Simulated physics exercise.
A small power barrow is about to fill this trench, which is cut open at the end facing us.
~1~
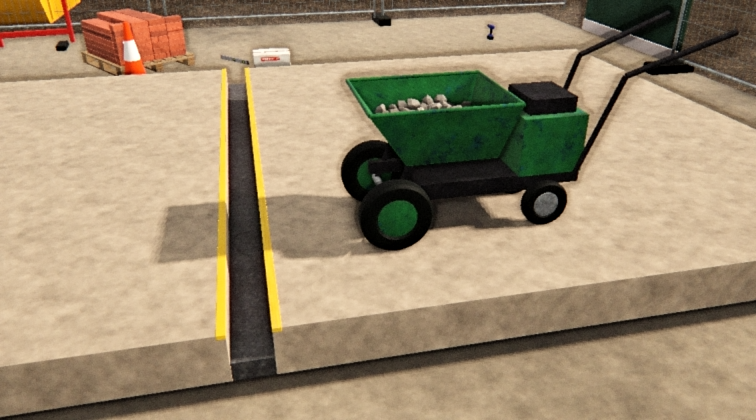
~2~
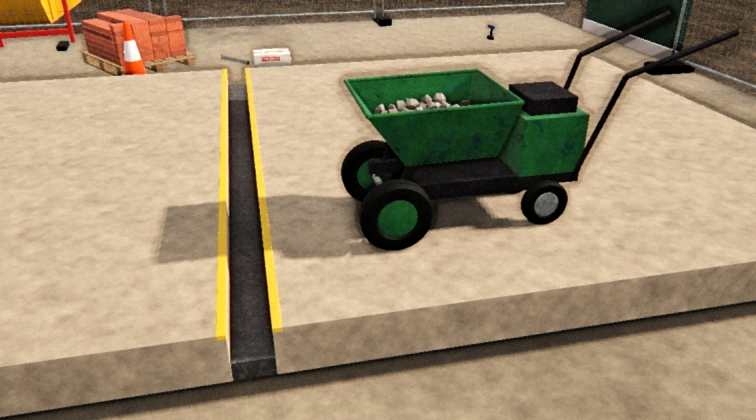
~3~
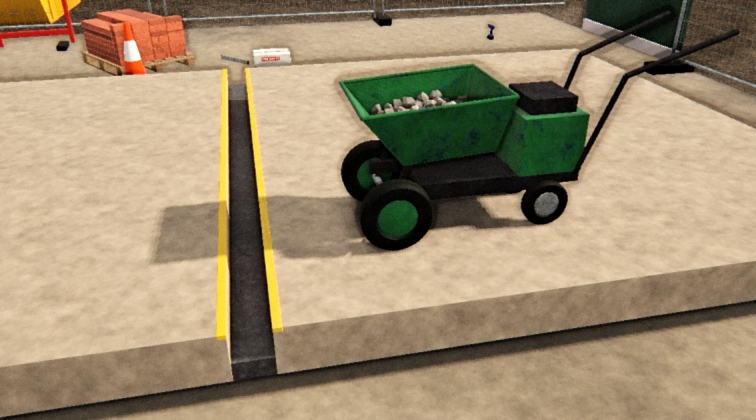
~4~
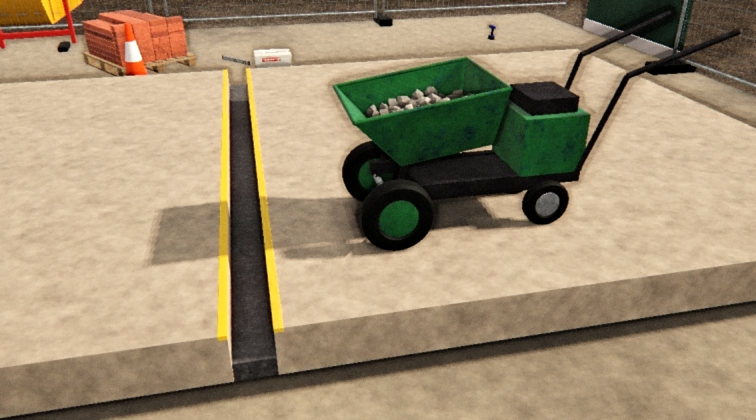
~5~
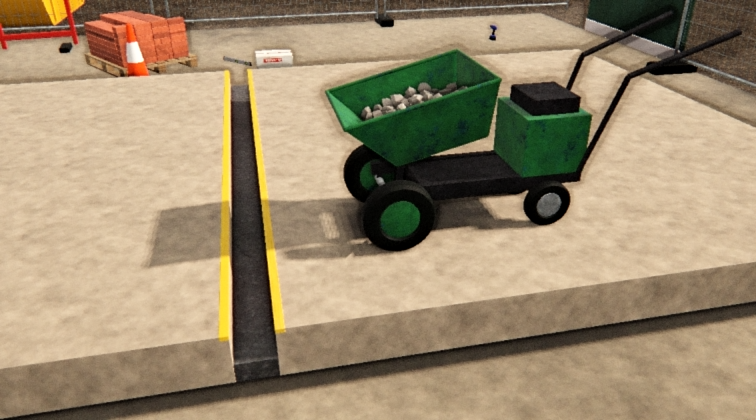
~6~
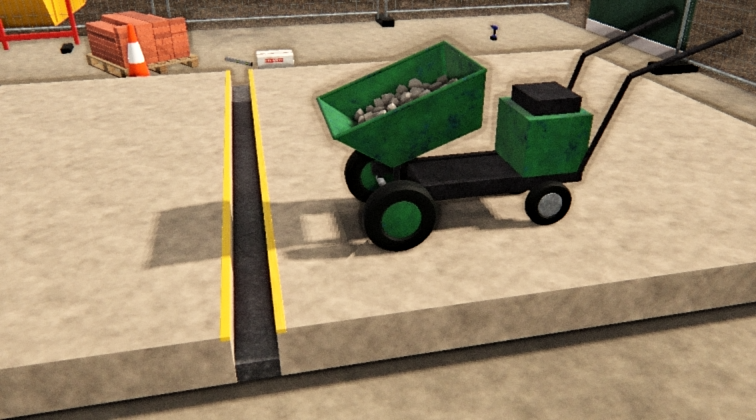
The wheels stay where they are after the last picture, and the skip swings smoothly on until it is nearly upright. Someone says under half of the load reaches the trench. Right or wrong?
Wrong, over half reaches it.
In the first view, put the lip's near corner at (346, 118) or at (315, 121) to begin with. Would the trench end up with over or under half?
The bulk / a minority.
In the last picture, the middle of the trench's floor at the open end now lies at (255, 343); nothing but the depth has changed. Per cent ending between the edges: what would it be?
It comes to 60 per cent or so.
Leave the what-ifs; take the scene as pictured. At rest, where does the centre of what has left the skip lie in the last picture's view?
Around (251, 248).
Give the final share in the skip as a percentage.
Roughly 0 per cent.
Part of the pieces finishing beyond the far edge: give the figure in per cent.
My estimate is close to 5 in a hundred.
Just after the last frame, skip tipped steeply; every one in the skip.
A moment on, skip tipped right over; almost all in the skip; just a few short of the trench; just a few in or heaped over the trench; just a few falling.
Further on, skip tipped right over; roughly a quarter in the skip; about a tenth short of the trench; roughly two thirds in or heaped over the trench; about a tenth beyond it.
When it is over, skip tipped right over; about a tenth short of the trench; the larger part in or heaped over the trench; about a tenth beyond it.
